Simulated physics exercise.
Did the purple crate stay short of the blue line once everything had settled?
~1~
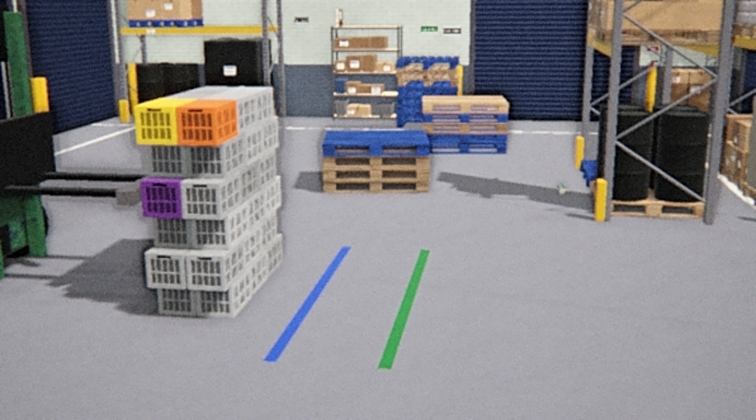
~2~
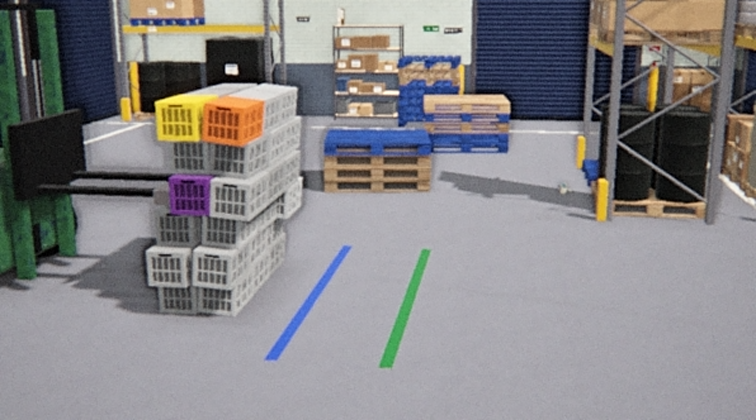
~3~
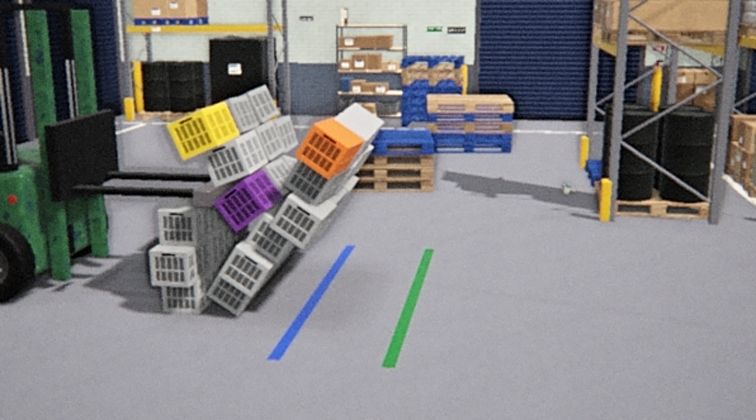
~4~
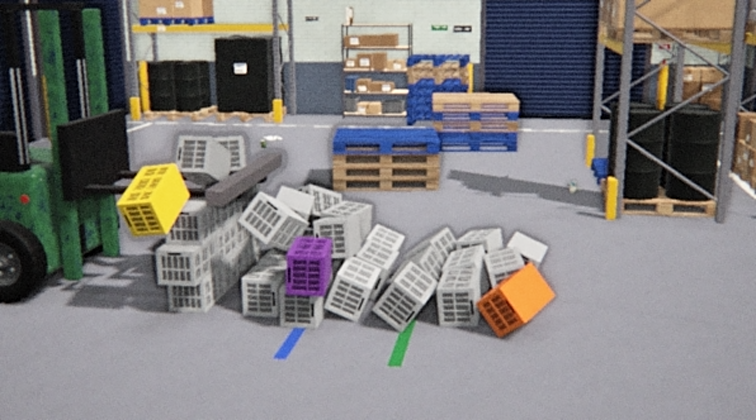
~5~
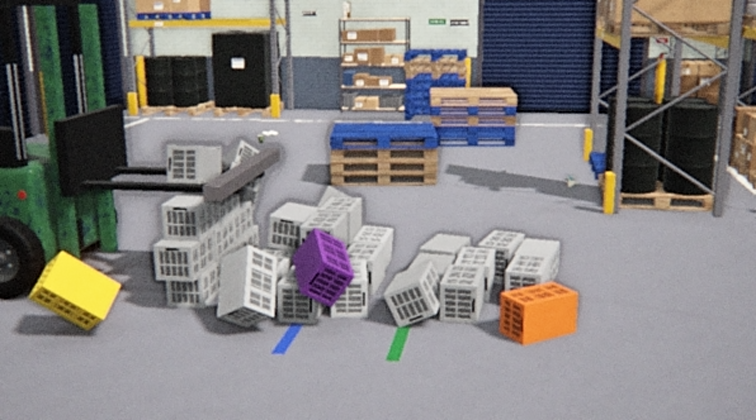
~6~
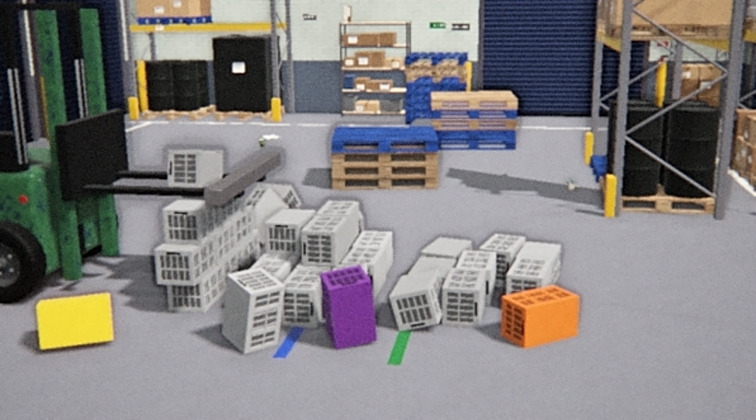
No, it tumbled over with the falling stack and came to rest past the blue line.
A green forklift drove a beam into a tall stack of crates from the left, toppling much of it to the right across the blue and green lines. The purple, yellow and orange crates ended up on the floor, with part of the stack still standing.
